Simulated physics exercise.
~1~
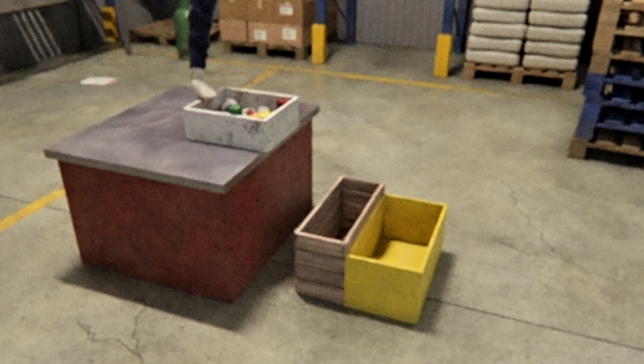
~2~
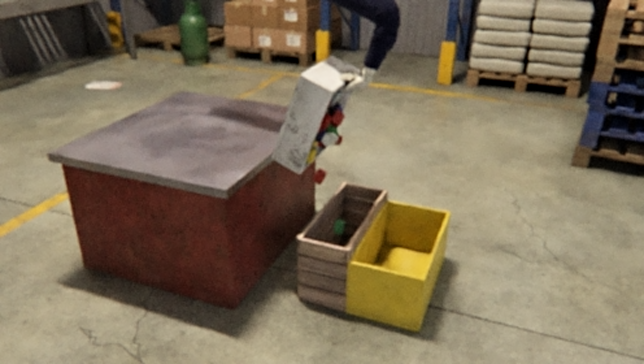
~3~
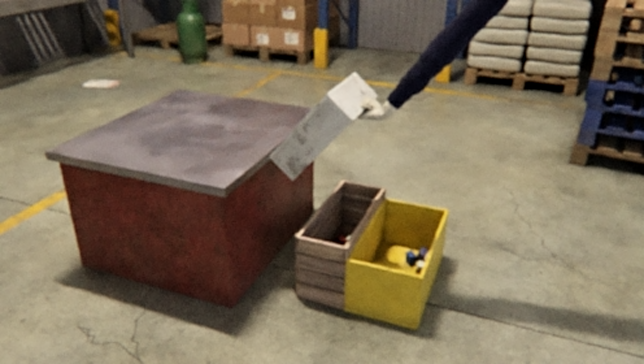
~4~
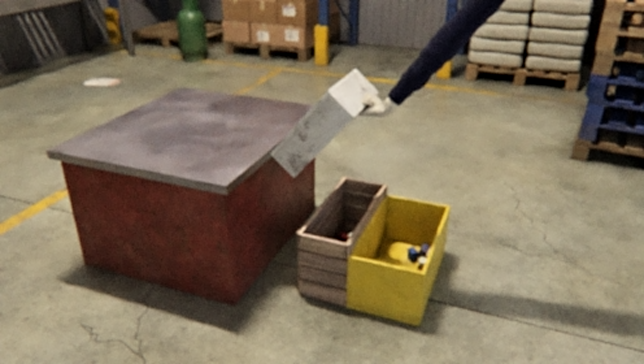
To begin with, a white crate filled with colorful toy bricks sits on a gray-topped red bench, a gloved hand at its far edge, while a wooden tub and a yellow tub stand empty on the floor to the right. The arm then swings the crate right and tips it steeply over the bench's edge, and bricks begin spilling toward the tubs. The crate tilts further until its underside faces up, and a few pieces show inside the yellow tub. Finally, the arm holds the crate still in that overturned position, with some bricks resting in the yellow tub.
